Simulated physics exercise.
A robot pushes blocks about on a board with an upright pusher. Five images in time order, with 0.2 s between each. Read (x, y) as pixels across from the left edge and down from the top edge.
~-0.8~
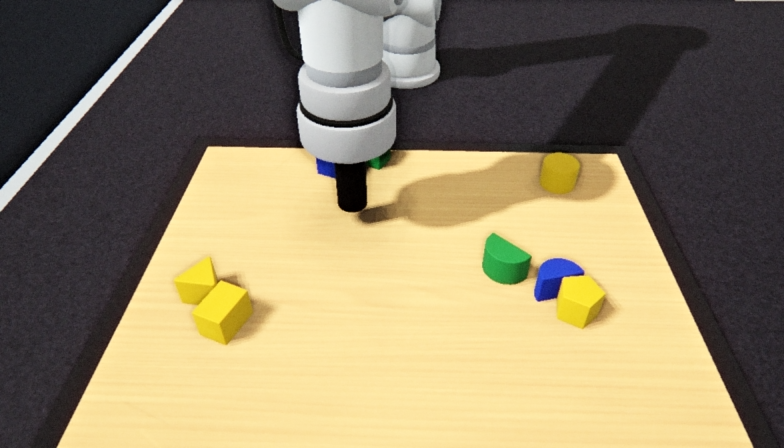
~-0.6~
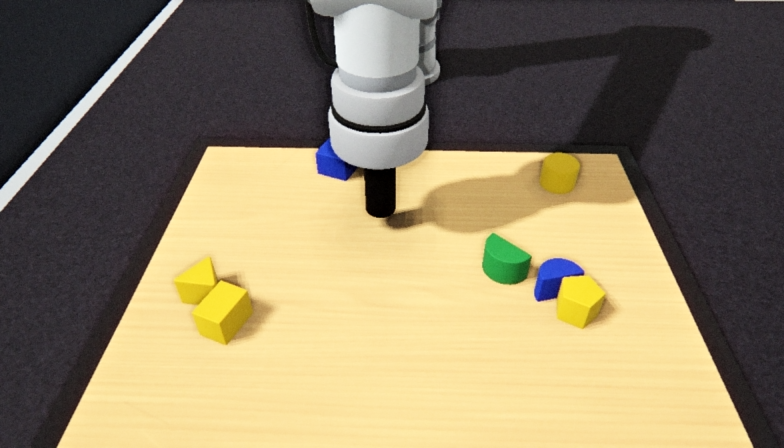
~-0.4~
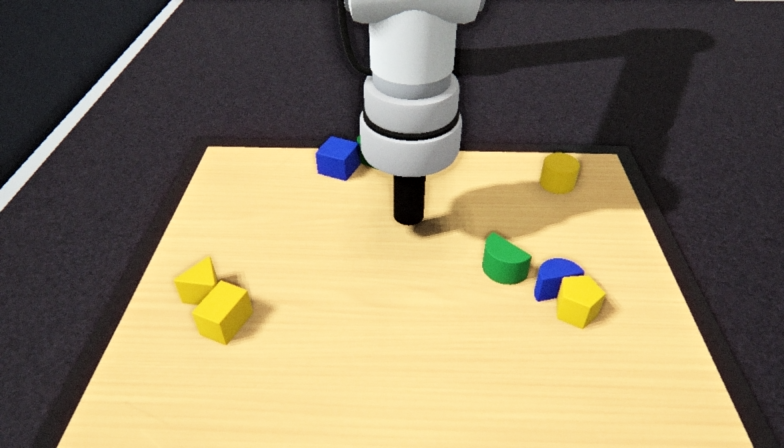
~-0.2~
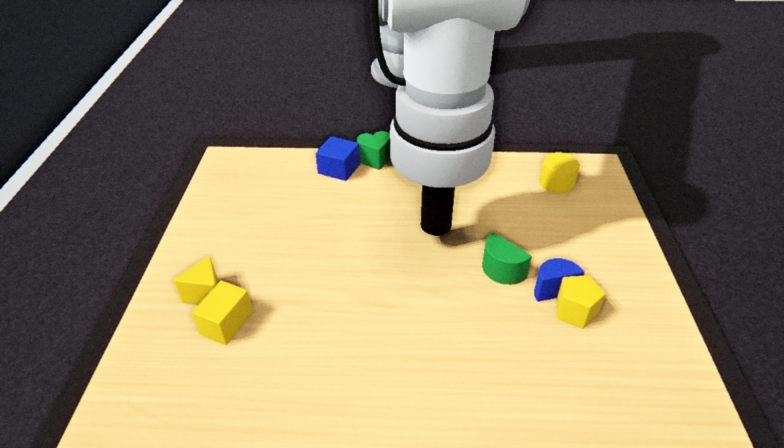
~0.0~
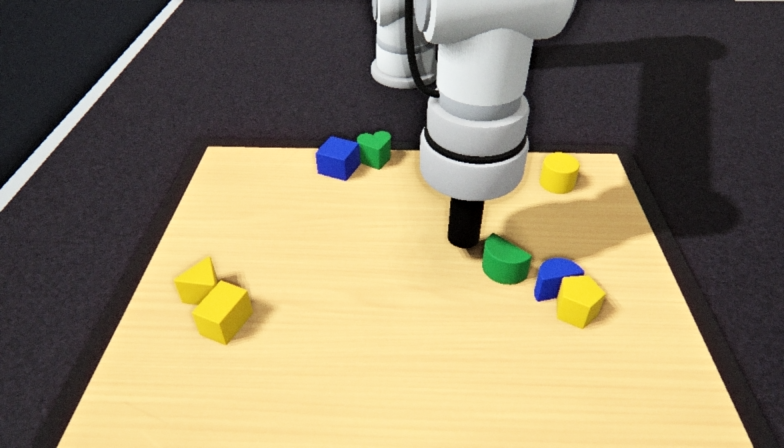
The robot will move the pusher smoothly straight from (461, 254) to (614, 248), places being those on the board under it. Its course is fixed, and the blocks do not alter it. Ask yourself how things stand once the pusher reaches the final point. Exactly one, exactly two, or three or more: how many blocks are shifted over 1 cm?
Going by the path, one of them shifts by more than about 1 cm.
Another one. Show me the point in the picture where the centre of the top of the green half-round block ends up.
I'd say the green half-round block ends with its top centre at (532, 254).
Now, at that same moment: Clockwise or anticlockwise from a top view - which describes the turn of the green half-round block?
With the clock.
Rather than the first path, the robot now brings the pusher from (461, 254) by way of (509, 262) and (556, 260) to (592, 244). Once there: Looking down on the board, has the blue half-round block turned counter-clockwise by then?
Answer: Yes.
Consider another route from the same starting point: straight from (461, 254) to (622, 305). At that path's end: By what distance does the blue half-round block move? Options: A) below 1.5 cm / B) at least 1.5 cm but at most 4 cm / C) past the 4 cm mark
The one that fits is C, past the 4 cm mark.
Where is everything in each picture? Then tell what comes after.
The first frame shows pusher tip (353, 204); block tops, green half-round block (505, 249); blue half-round block (559, 268).
The second frame shows pusher (381, 209); blocks unchanged.
The third frame shows pusher (409, 216); blocks unchanged.
The fourth frame shows pusher (436, 226); blocks unchanged.
The fifth frame shows pusher (463, 238); green half-round block (505, 249); blue half-round block (559, 268).
What follows on the original path. One third of the way, pusher (516, 235); green half-round block (529, 254), turned 65° clockwise.
Two thirds of the way, pusher (568, 233); green half-round block (532, 254), turned 75° clockwise.
At the end, pusher (620, 232); green half-round block (532, 254), turned 75° clockwise; blue half-round block in place.
